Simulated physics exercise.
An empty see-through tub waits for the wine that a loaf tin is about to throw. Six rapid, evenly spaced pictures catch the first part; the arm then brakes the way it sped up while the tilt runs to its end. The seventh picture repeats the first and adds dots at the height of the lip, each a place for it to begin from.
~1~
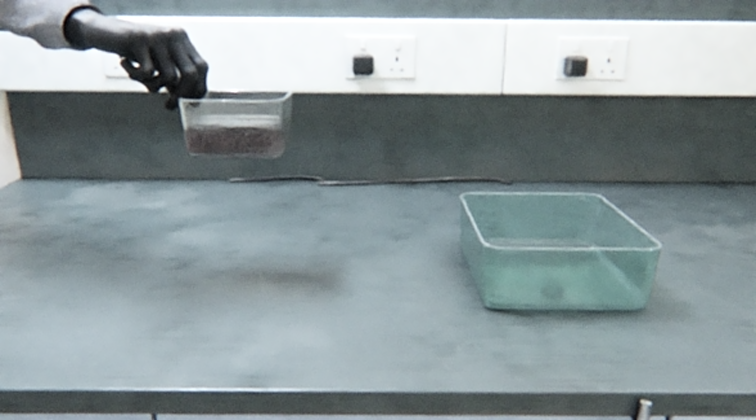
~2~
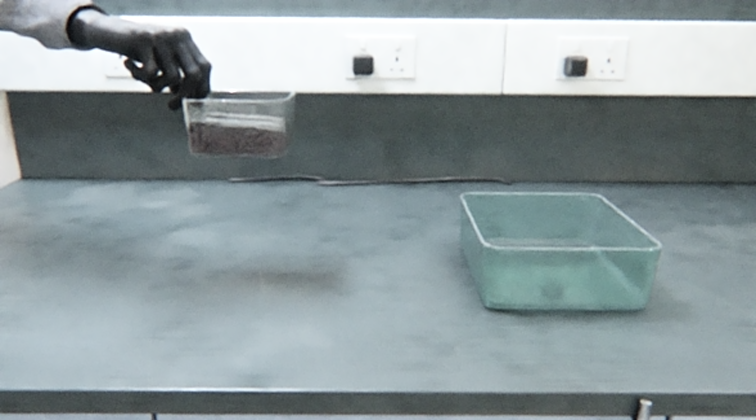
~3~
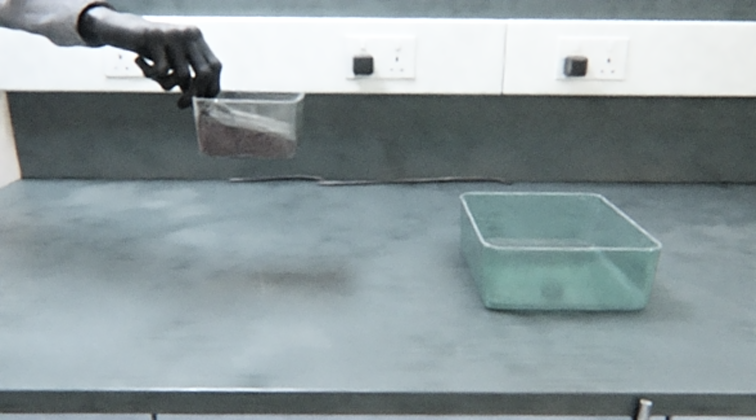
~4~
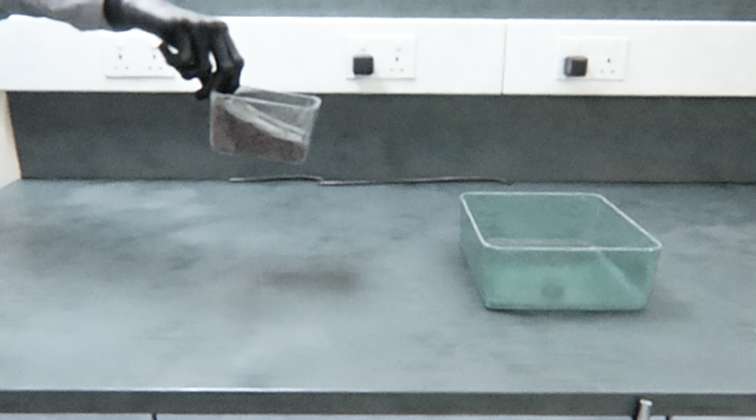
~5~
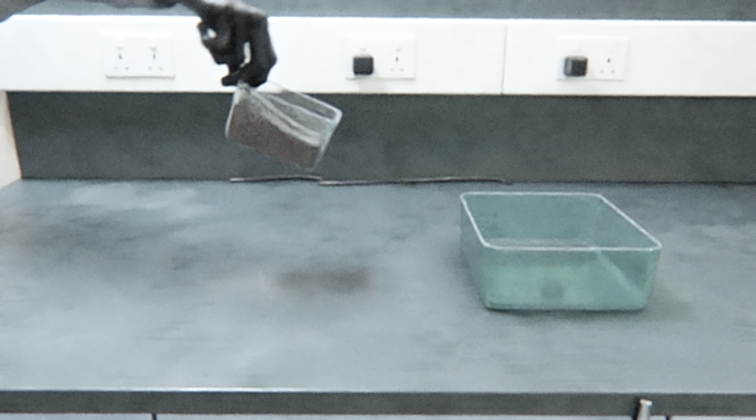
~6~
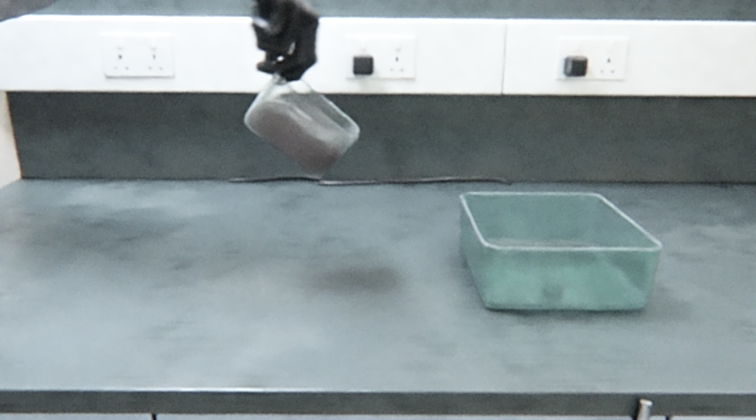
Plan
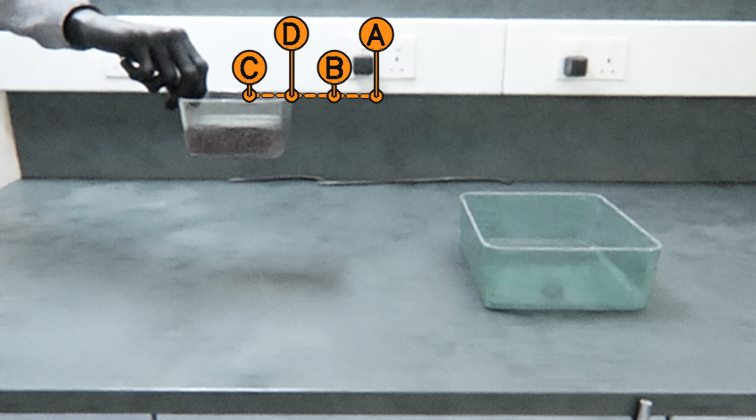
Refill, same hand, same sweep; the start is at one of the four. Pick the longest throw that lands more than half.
B will do.
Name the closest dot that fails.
The answer is D.
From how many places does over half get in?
Two of them.
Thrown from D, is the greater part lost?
Yes.
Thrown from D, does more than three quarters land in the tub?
No.
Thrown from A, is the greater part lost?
No, not at all.
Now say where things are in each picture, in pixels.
Upright, lip at (286, 95); tub from (480, 305) to (647, 306); nothing has left yet.
Upright, lip at (289, 95); nothing has left yet.
Upright, lip at (299, 96); nothing has left yet.
Tipped about 9°, lip at (316, 103); nothing has left yet.
Tipped about 22°, lip at (337, 116); nothing has left yet.
Tipped about 40°, lip at (357, 132); nothing has left yet.
On the marked copy, A at (376, 96); B at (334, 95); C at (249, 95); D at (291, 95).
With A, about 79 % lands in the tub, 4 % falls short and 16 % goes beside or beyond.
With B, about 68 % lands in the tub, 14 % falls short and 19 % goes beside or beyond.
With C, about 0 % lands in the tub, 98 % falls short.
With D, about 25 % lands in the tub, 69 % falls short and 5 % goes beside or beyond.
